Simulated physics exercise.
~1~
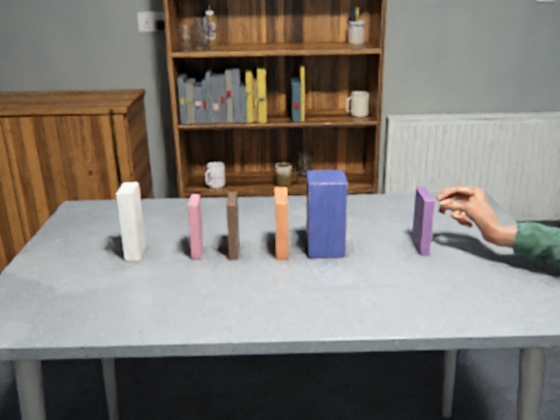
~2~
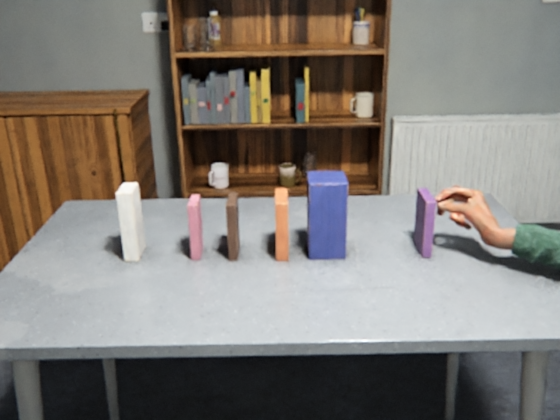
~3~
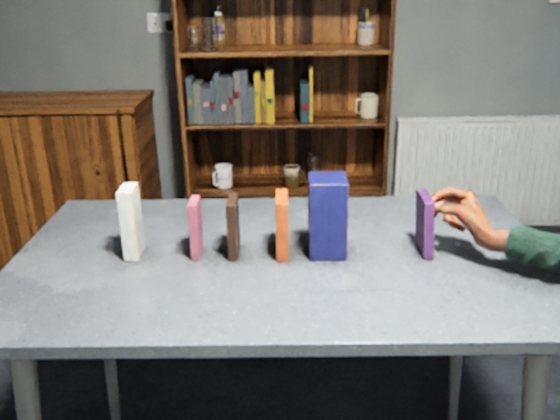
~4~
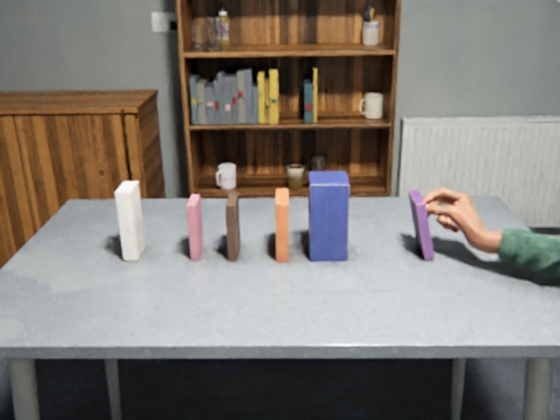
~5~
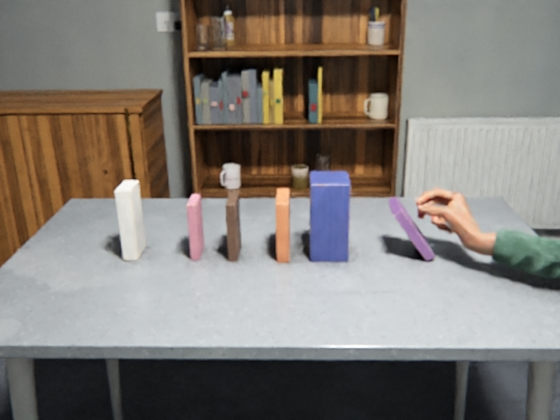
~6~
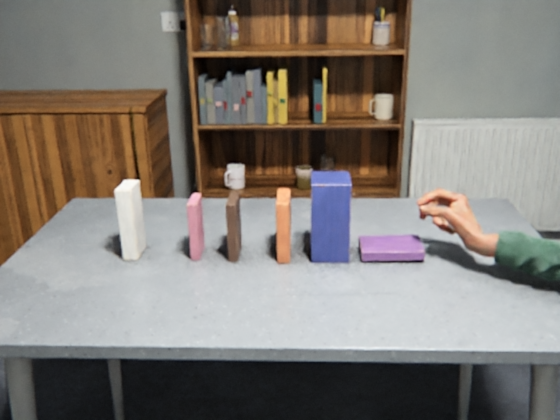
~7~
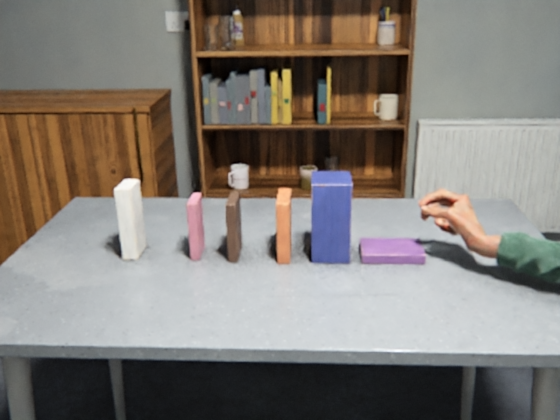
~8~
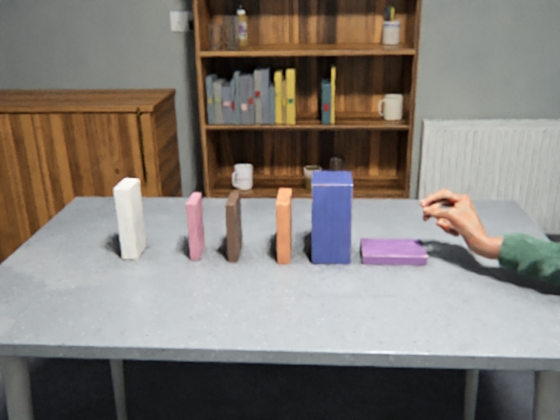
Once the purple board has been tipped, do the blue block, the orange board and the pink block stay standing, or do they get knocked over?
They all stay standing. The purple board comes down flat beside the blue block, and the blue block, the orange board and the pink block remain upright.
